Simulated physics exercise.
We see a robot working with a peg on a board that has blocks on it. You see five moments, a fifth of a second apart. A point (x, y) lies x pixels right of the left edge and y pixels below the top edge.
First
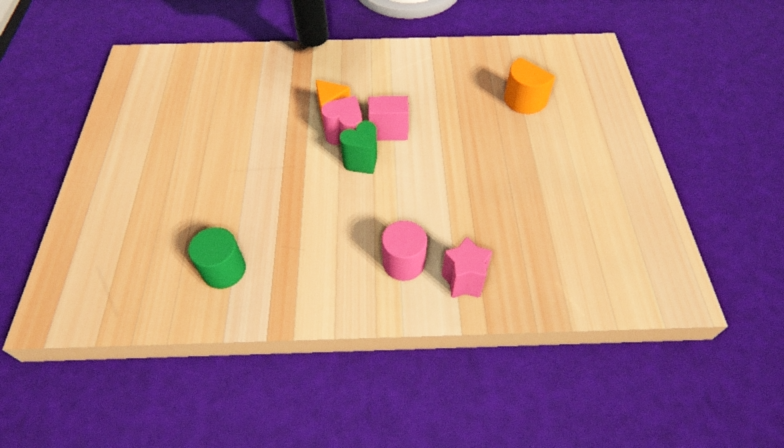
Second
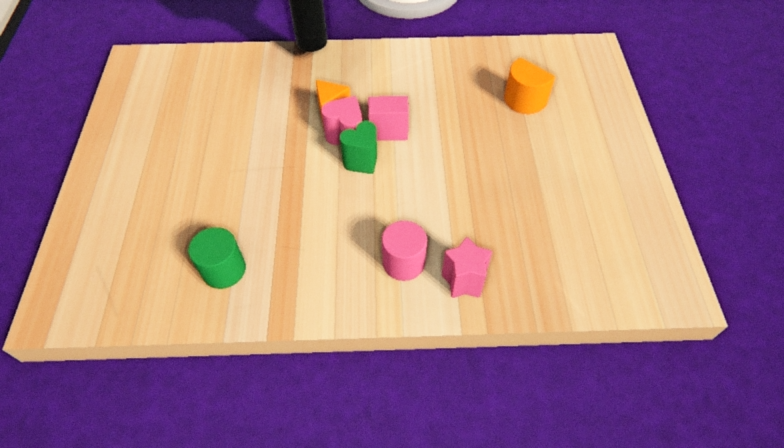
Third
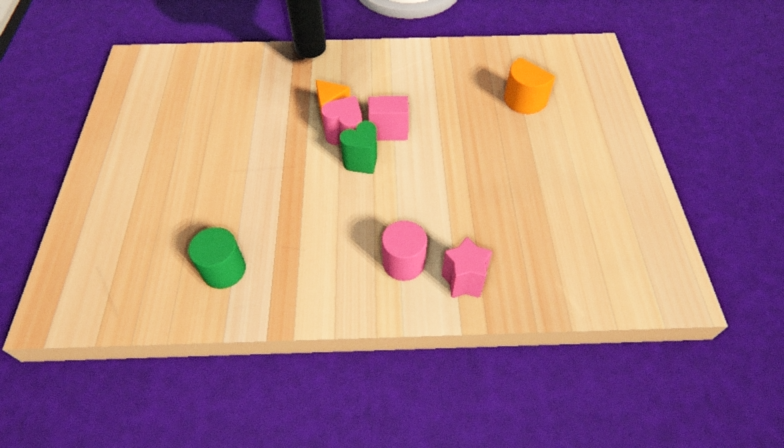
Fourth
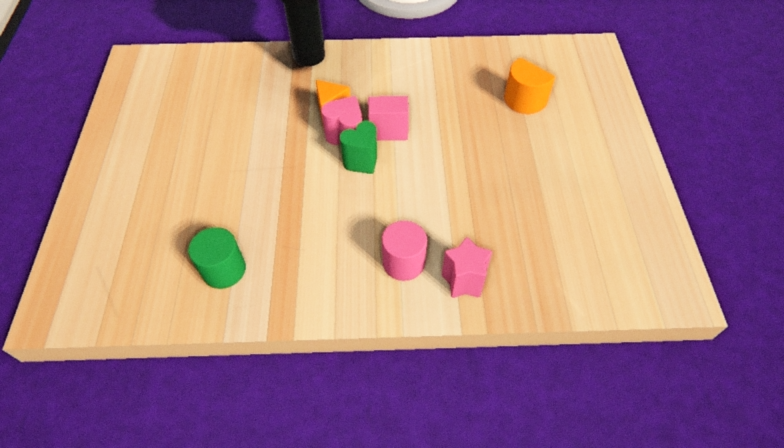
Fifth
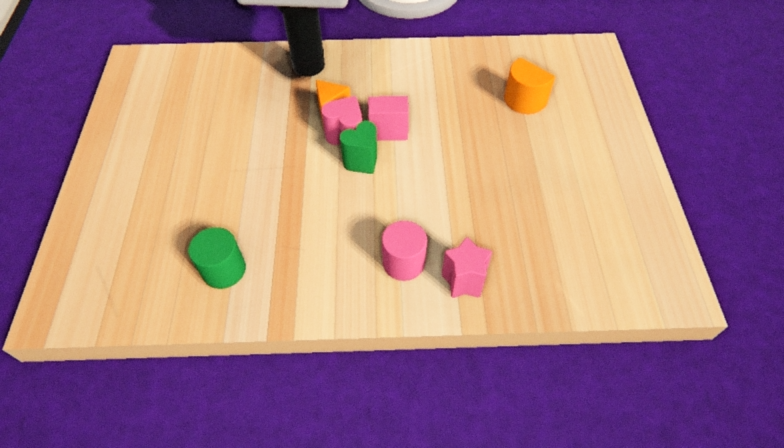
On a light wooden board over a purple surface, pink, green and orange blocks sit still, some clustered near the top, while a robot's black peg moves slowly a short way down from the top edge toward the cluster.
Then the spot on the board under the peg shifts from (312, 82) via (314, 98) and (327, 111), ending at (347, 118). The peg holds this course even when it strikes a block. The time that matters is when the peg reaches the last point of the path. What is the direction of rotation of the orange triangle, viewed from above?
My prediction: CW.
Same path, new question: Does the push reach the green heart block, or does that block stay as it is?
It moves.
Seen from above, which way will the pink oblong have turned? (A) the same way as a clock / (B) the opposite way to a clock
That would be B.
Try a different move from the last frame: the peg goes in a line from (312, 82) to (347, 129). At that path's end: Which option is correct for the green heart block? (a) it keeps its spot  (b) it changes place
My answer is option b.
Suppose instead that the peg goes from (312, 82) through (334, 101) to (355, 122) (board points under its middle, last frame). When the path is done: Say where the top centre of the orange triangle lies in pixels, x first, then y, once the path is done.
The middle of its top is at (323, 106).
The first path, step by step. Halfway along, peg at (317, 90); orange triangle at (332, 100); pink heart block at (346, 116), turned 15° anticlockwise; green heart block at (364, 137).
At the end, peg at (346, 103); orange triangle at (357, 116), turned 25° clockwise; pink heart block at (366, 136); green heart block at (376, 161), turned 25° clockwise; pink oblong at (393, 106), turned 20° anticlockwise.
